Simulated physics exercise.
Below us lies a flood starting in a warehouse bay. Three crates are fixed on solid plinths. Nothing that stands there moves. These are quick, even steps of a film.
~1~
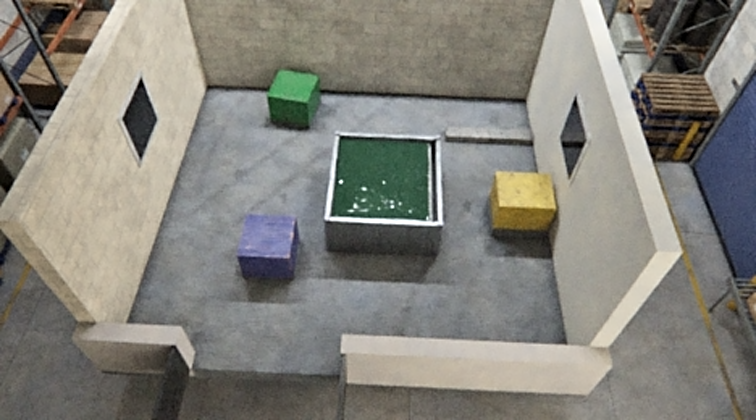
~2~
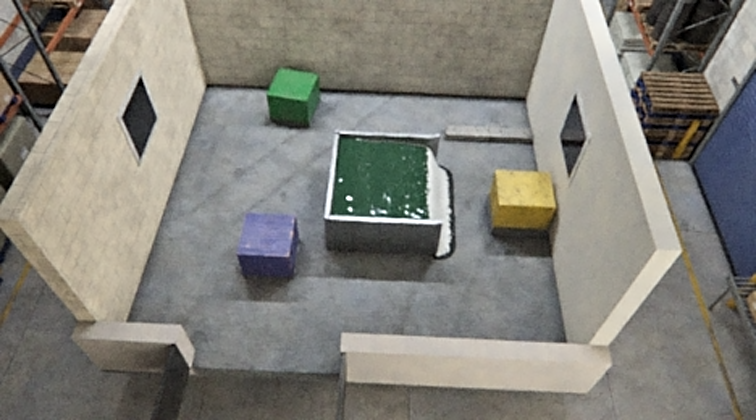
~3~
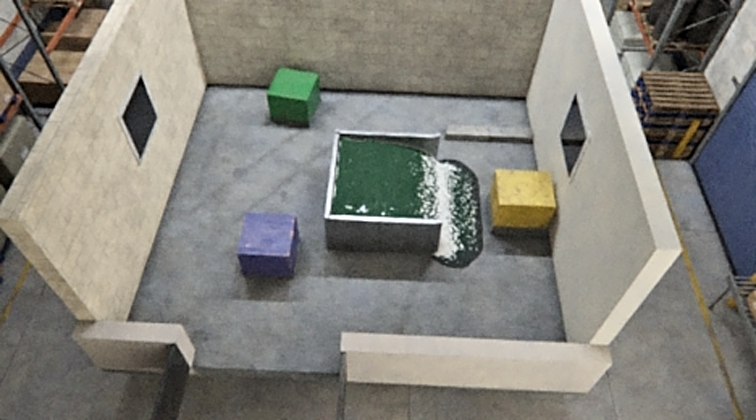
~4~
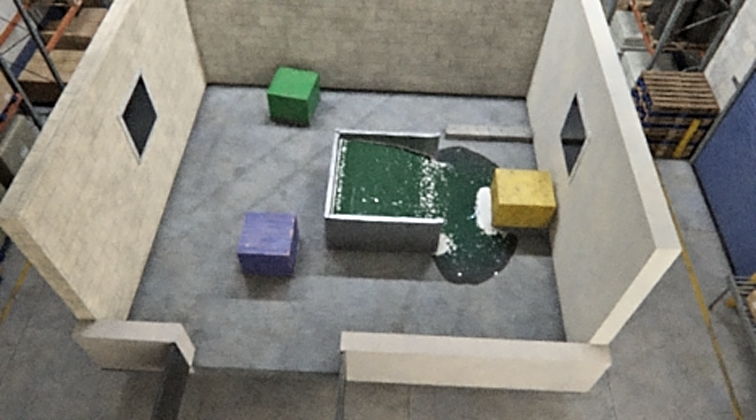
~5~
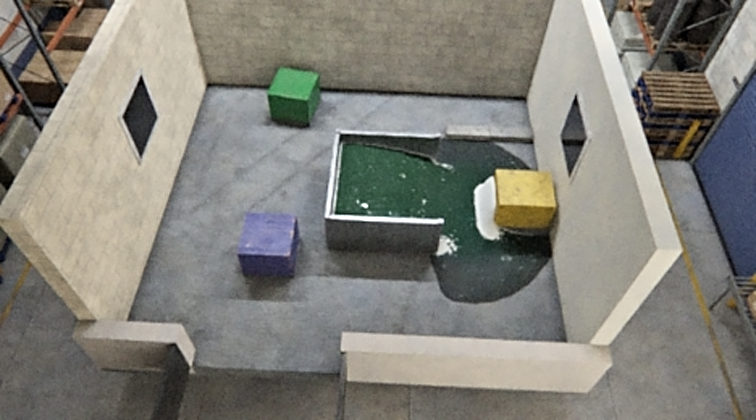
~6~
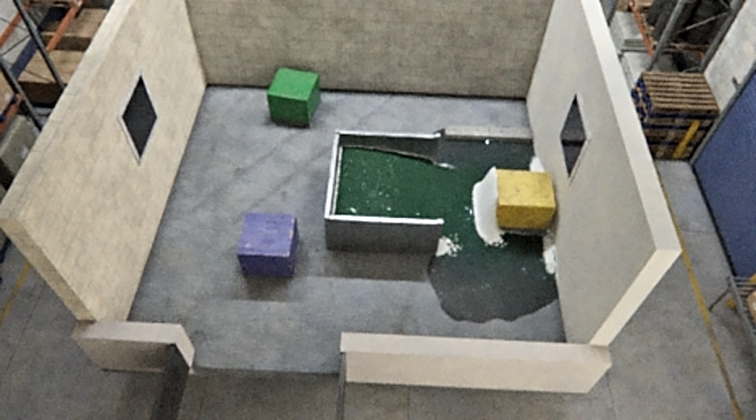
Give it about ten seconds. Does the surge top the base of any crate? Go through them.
One by one: The yellow crate is wetted; the green crate is wetted; the blue crate is wetted.
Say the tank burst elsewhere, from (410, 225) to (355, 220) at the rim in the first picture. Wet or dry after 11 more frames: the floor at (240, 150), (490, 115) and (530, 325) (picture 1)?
One after the other: No water, clear, flooded.
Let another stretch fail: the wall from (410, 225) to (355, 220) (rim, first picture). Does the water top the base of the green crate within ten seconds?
One by one: Green crate is spared.
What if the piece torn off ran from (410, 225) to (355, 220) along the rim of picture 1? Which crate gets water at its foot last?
Last comes the one in green.
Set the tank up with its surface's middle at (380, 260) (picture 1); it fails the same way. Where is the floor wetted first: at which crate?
That is the yellow-painted one.
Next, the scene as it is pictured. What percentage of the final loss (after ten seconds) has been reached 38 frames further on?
Near 30 in a hundred.
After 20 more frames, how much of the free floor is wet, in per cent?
Roughly 60 per cent.
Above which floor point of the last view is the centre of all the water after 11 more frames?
At about (469, 216).
A moment on, water covers 20 % of the floor; the yellow crate water round its plinth, the green crate not reached, the blue crate not reached.
Next, water covers 30 % of the floor; the yellow crate water round its plinth, the green crate not reached, the blue crate not reached.
Then, water covers 60 % of the floor; the yellow crate water round its plinth, the green crate water round its plinth, the blue crate water round its plinth.
Later, water covers 90 % of the floor; the yellow crate water round its plinth, the green crate water round its plinth, the blue crate water round its plinth.
In the end, water covers 100 % of the floor; the yellow crate was topped, the green crate was topped, the blue crate was topped.
